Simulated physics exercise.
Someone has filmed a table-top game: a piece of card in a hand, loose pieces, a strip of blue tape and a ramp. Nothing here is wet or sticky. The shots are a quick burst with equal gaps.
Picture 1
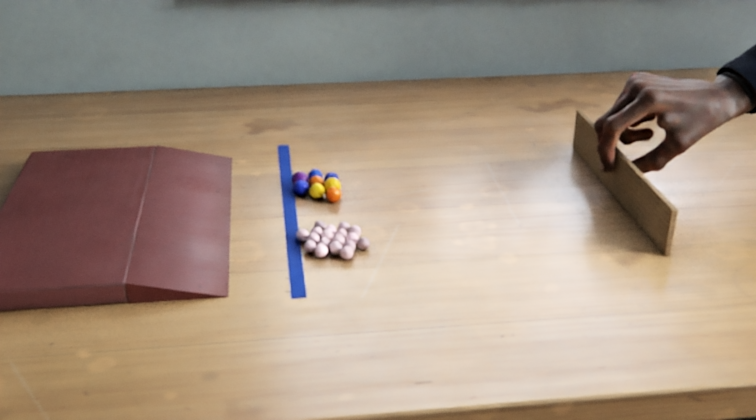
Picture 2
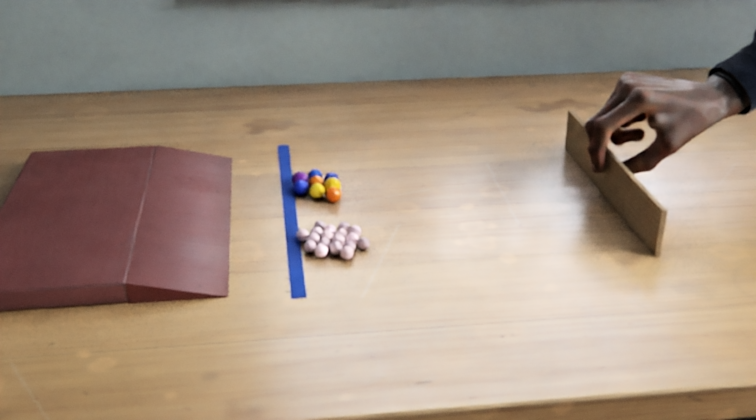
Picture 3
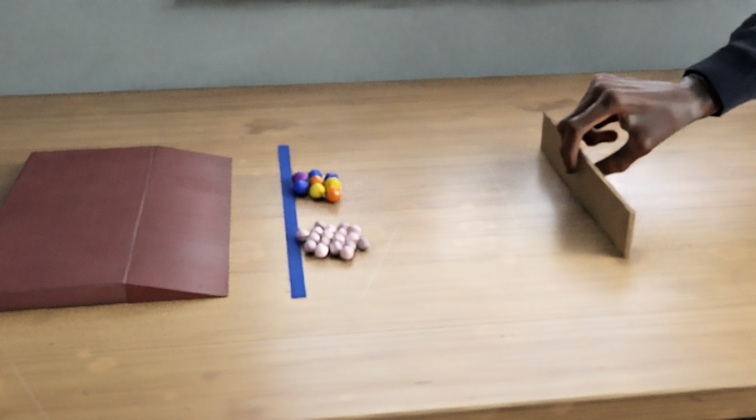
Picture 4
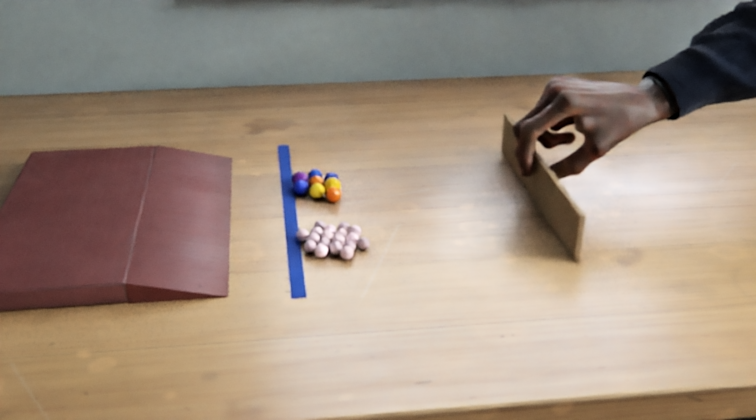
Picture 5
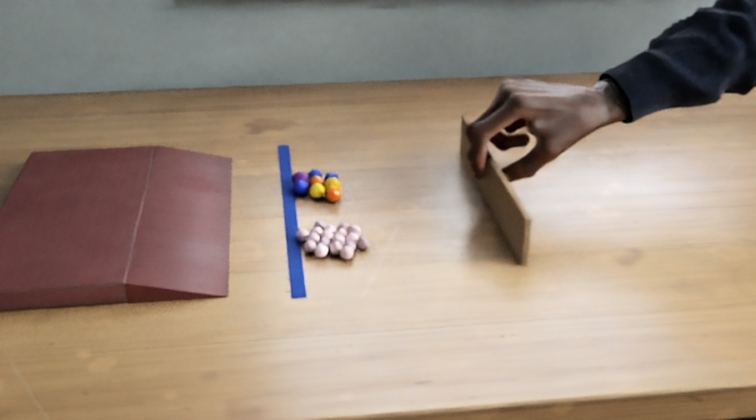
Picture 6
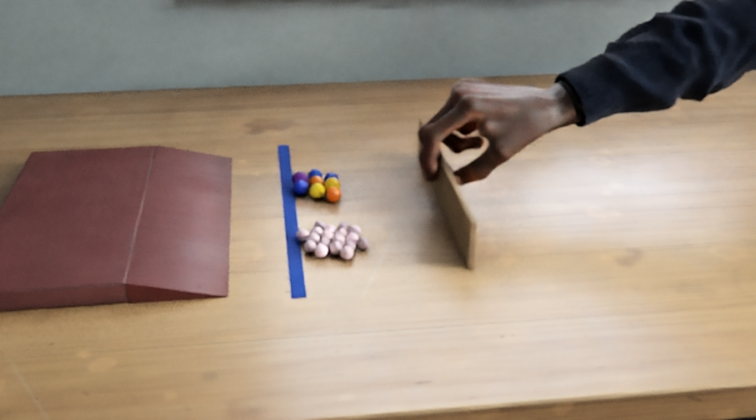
A hand held a piece of card upright on a wooden table and slid it steadily left, partway toward two small clusters of colourful and pale pink balls, which stayed still beside the blue tape.
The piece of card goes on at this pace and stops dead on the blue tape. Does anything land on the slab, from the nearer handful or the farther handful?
Nearer handful: It makes it up with some or all. Farther handful: It makes it up with some or all.
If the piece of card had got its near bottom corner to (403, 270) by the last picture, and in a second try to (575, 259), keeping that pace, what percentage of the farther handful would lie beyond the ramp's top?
Near 100 % and 0 %.
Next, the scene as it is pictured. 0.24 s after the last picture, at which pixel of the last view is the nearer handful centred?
At about (235, 252).
Then, 0.11 s after the last picture, piece of card still moving, near (352, 167); nearer handful all short of the ramp; farther handful all short of the ramp.
Then, 0.24 s after the last picture, piece of card stopped at the blue tape; nearer handful about a quarter on the ramp, most short of the ramp; farther handful about a third on the ramp, about two thirds short of the ramp.
Then, 0.52 s after the last picture, piece of card stopped at the blue tape; nearer handful most past the top, about a quarter on the ramp; farther handful most past the top, a small part on the ramp.
By the end, piece of card stopped at the blue tape; nearer handful most past the top, a small part short of the ramp; farther handful all past the top.
